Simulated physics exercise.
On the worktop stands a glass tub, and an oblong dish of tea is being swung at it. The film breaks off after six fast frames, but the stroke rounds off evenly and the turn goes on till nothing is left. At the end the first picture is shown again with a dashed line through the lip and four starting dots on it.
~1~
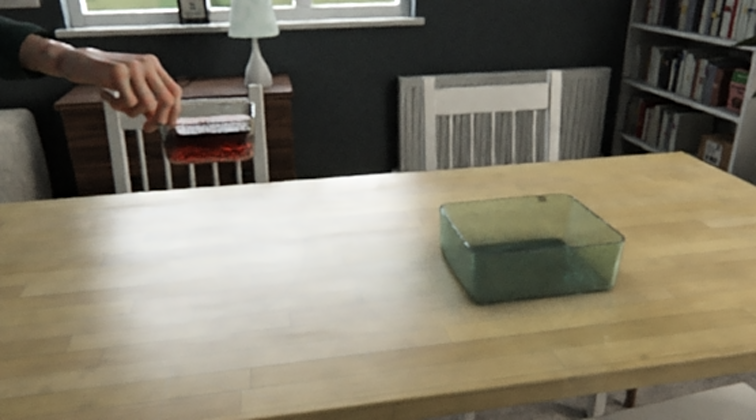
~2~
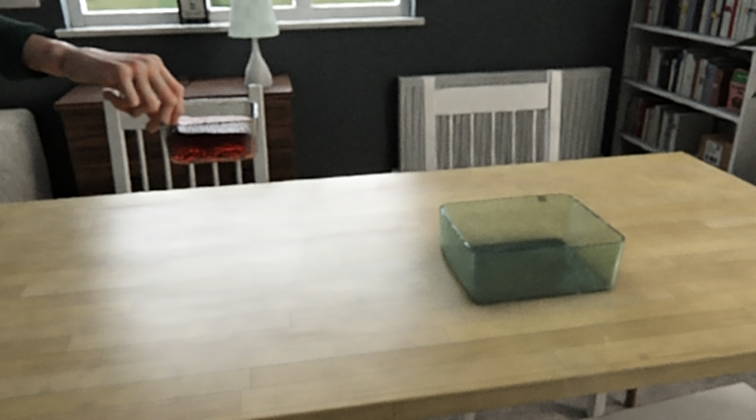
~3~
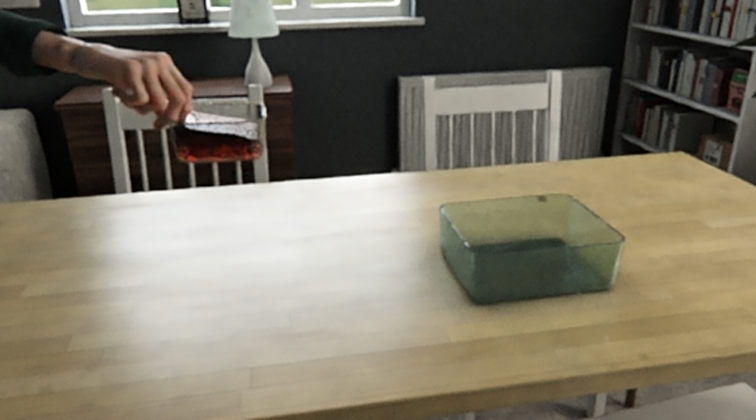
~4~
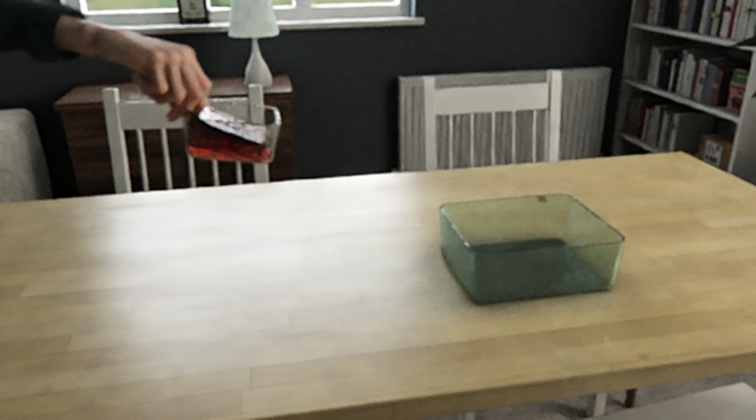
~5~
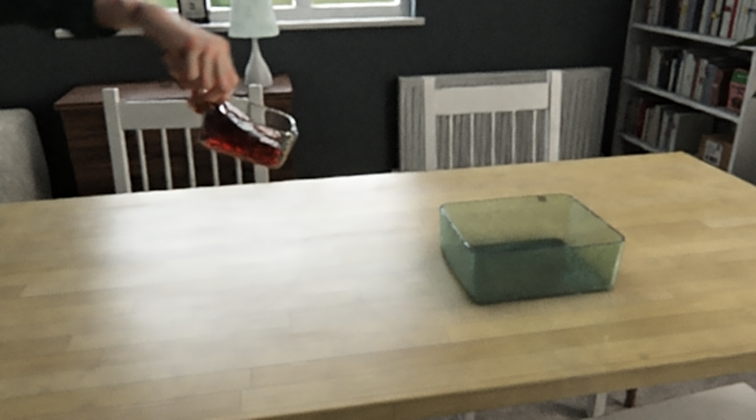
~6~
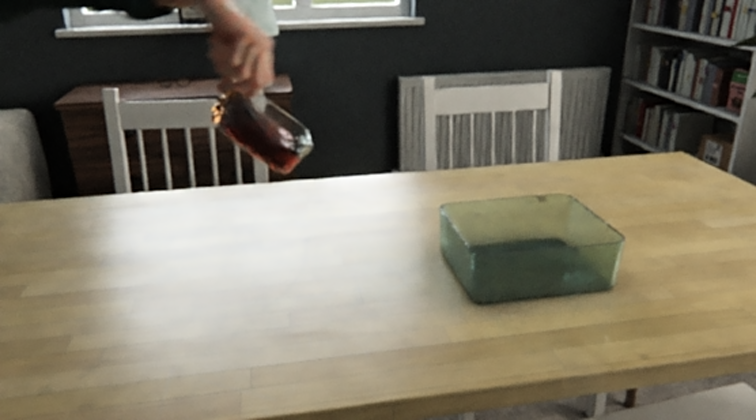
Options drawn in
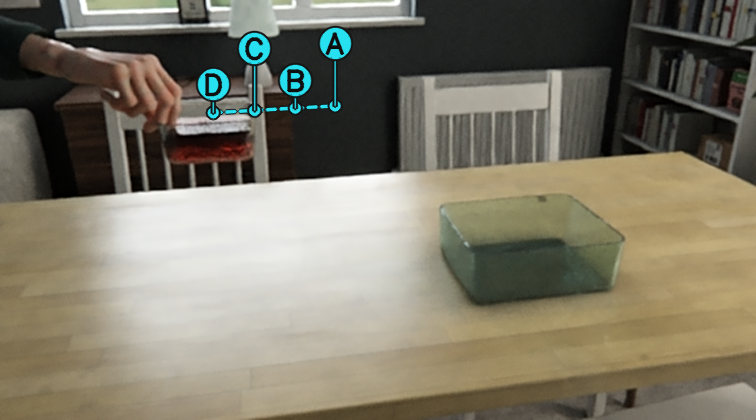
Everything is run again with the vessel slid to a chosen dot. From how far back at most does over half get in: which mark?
B is the one.
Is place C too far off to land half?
Yes.
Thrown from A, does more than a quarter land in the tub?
Yes, it does.
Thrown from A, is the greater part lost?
No, that is safe.
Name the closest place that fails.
Here it is place C.
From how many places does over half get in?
Two of them.
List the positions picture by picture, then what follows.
Upright, lip at (252, 110); tub from (470, 302) to (613, 286); nothing has left yet.
Upright, lip at (255, 110); nothing has left yet.
Upright, lip at (262, 111); nothing has left yet.
Tipped about 10°, lip at (276, 116); tea is over the rim, down to (193, 107).
Tipped about 23°, lip at (293, 125); tea is over the rim, down to (199, 107).
Tipped about 40°, lip at (309, 137); tea is over the rim, down to (216, 116).
On the marked copy, A at (335, 105); B at (295, 108); C at (254, 110); D at (213, 112).
For place A, about 73 % lands in the tub, 7 % falls short and 20 % goes beside or beyond.
For place B, about 76 % lands in the tub, 12 % falls short and 12 % goes beside or beyond.
For place C, about 11 % lands in the tub, 83 % falls short and 6 % goes beside or beyond.
For place D, about 0 % lands in the tub, 97 % falls short and 3 % goes beside or beyond.
